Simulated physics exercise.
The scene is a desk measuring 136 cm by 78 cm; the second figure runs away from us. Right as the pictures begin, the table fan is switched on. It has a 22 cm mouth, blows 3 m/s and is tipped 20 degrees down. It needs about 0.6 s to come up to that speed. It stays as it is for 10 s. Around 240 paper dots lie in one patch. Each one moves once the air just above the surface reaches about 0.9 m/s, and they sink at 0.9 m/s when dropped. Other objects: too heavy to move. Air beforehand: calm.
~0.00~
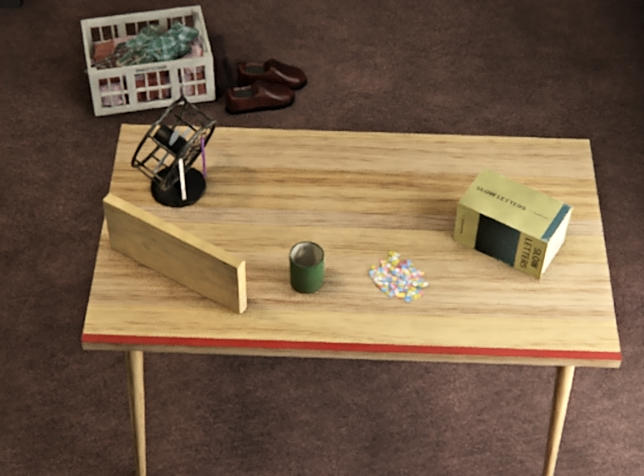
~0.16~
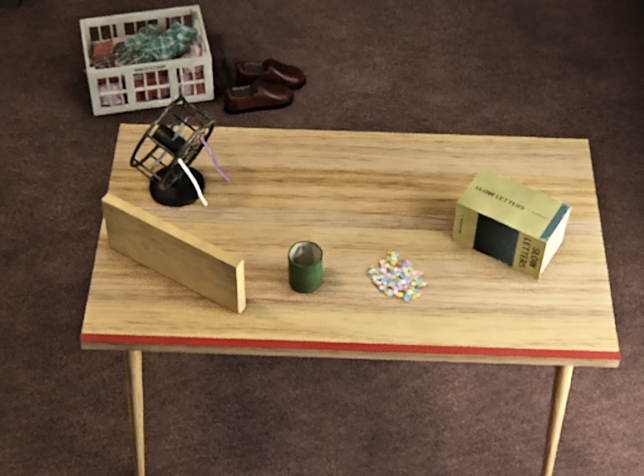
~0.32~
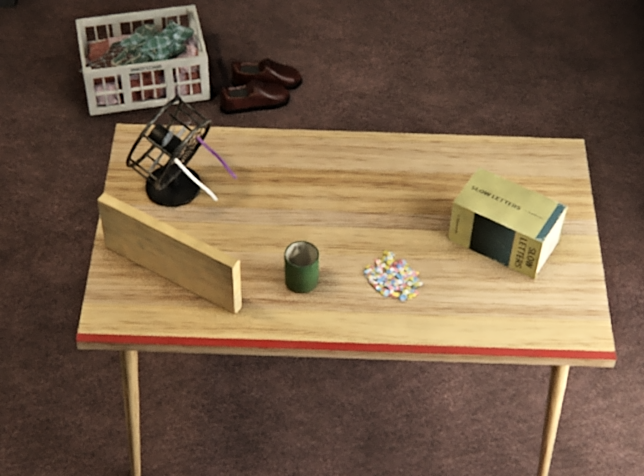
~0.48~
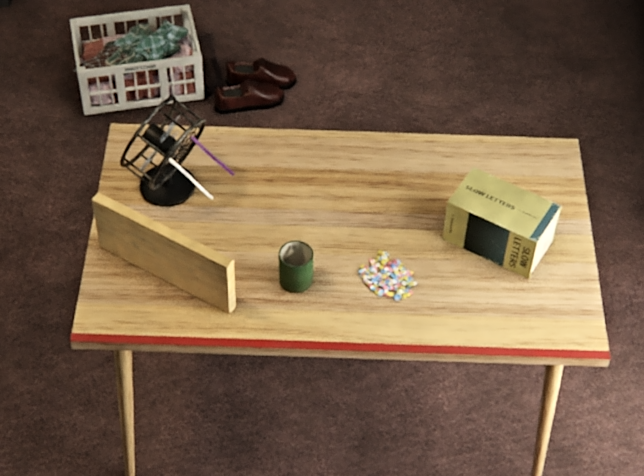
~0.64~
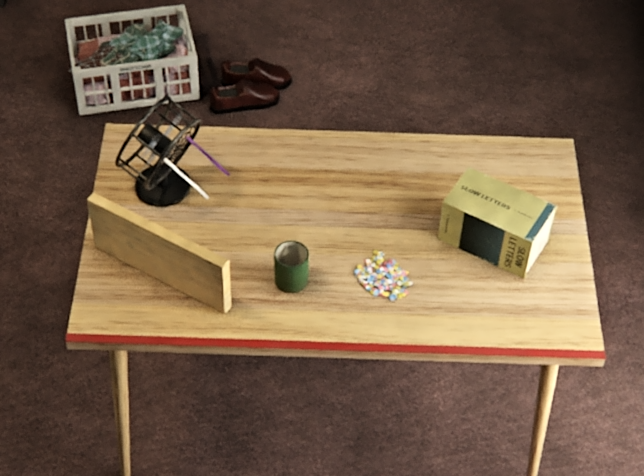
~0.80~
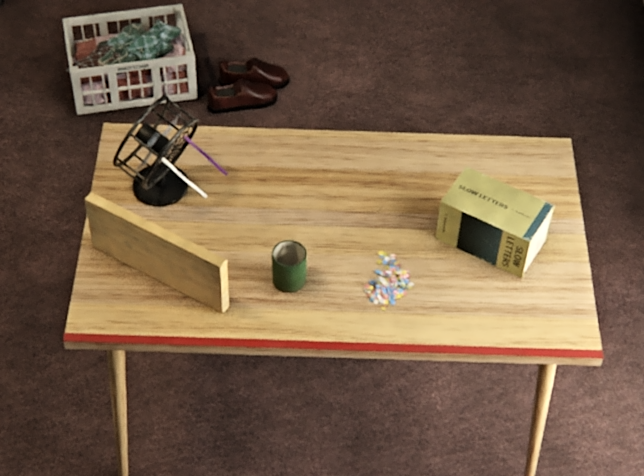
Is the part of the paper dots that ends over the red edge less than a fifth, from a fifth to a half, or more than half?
Of the paper dots, over half end over the red edge.
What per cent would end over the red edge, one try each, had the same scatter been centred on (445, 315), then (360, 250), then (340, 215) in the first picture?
100 %, 50 %, 0 %.
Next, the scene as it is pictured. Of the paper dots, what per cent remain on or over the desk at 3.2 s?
Around 0 %.
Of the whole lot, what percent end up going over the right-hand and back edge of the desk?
I'd put it near 10 percent on the right-hand side and close to 0 percent at the back.
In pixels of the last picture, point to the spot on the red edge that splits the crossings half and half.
Near (462, 354).
After 2.0 s the count stands so, 90 % are over the red edge.
After 3.2 s the count stands so, 90 % are over the red edge.
After 5.5 s the count stands so, 90 % are over the red edge.
After 10.0 s, at the end, 90 % are over the red edge.
